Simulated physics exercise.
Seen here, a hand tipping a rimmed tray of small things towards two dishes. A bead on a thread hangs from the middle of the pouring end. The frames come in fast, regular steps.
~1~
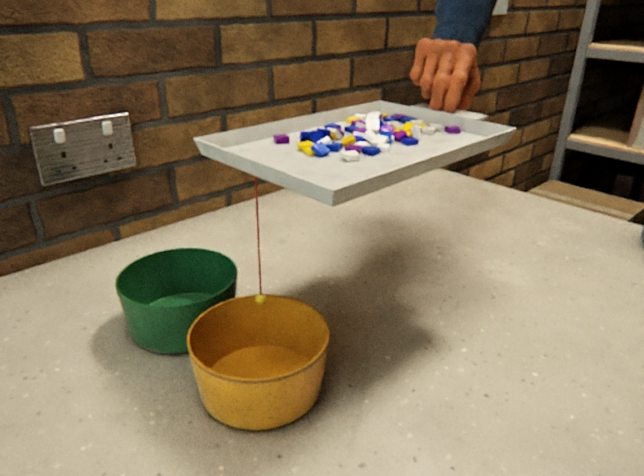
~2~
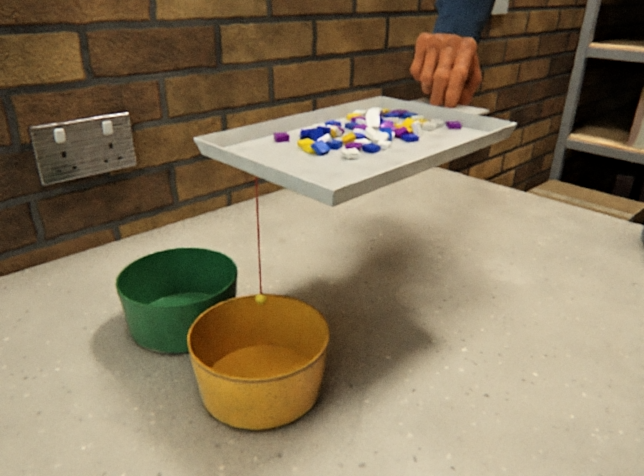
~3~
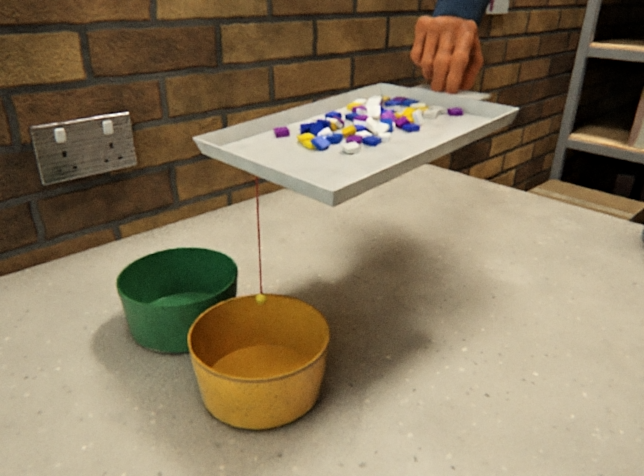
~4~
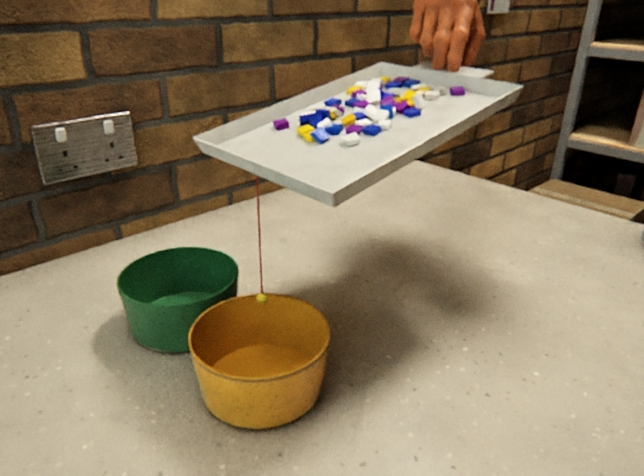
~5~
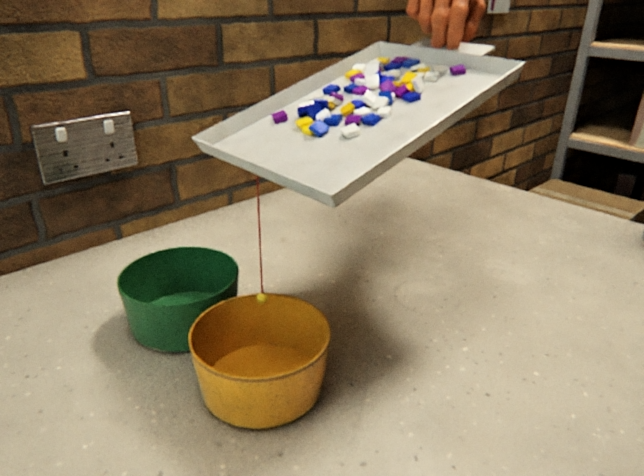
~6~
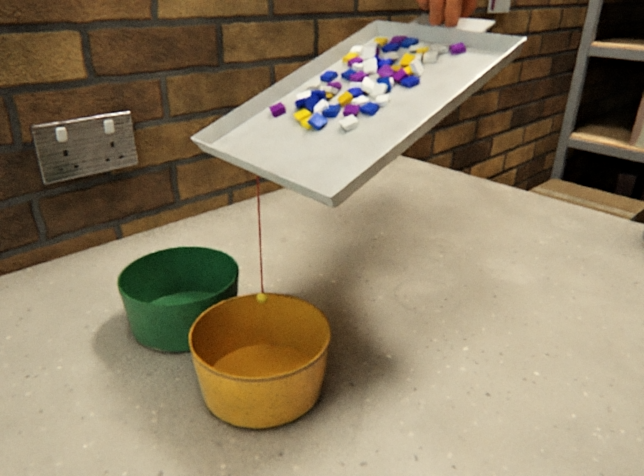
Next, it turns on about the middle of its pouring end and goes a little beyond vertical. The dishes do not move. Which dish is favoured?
The right-hand one ends fuller.
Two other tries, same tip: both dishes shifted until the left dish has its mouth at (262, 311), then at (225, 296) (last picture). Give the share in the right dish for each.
First some 10, then 30 per cent.
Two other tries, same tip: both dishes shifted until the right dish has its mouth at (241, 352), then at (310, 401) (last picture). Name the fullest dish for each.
At the first place right, at the second the dish on the left.
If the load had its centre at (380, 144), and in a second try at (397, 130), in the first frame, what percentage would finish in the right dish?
In turn 70 and 60 in a hundred.
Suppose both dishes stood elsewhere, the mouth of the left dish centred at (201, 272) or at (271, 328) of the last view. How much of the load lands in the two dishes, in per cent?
About 40 and 40 per cent.
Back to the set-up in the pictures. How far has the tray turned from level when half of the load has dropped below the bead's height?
Roughly 85°.
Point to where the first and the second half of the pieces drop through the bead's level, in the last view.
At about (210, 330), then at (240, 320).
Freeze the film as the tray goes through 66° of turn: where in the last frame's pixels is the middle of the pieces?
Roughly at (245, 162).
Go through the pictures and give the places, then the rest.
The first frame shows corners of the pouring end at (201, 138) and (333, 187), level; middle of the load at (386, 133), mosaic tiles; left dish at (126, 317); right dish at (202, 387); bead on its thread at (261, 299).
The second frame shows corners of the pouring end at (201, 138) and (333, 187), level; middle of the load at (387, 130).
The third frame shows corners of the pouring end at (200, 137) and (333, 187), tipped barely, level across its low end; middle of the load at (387, 120).
The fourth frame shows corners of the pouring end at (200, 137) and (332, 188), tipped a little, level across its low end; middle of the load at (388, 104).
The fifth frame shows corners of the pouring end at (199, 136) and (332, 190), tipped clearly, level across its low end; middle of the load at (361, 91).
The sixth frame shows corners of the pouring end at (197, 136) and (331, 191), tipped clearly, level across its low end; middle of the load at (359, 77); left dish at (128, 315); right dish at (204, 385).
Soon after the last picture, tray tipped steeply; most on the tray; about a quarter in the air.
A little later, tray tipped past a quarter turn; a small part on the tray; about a quarter in the right dish; a stray few in the left dish; about half outside both; a small part in the air.
Later still, tray tipped past a quarter turn; about half in the right dish; a stray few in the left dish; about half outside both.
At rest, tray tipped past a quarter turn; about half in the right dish; a stray few in the left dish; about half outside both.
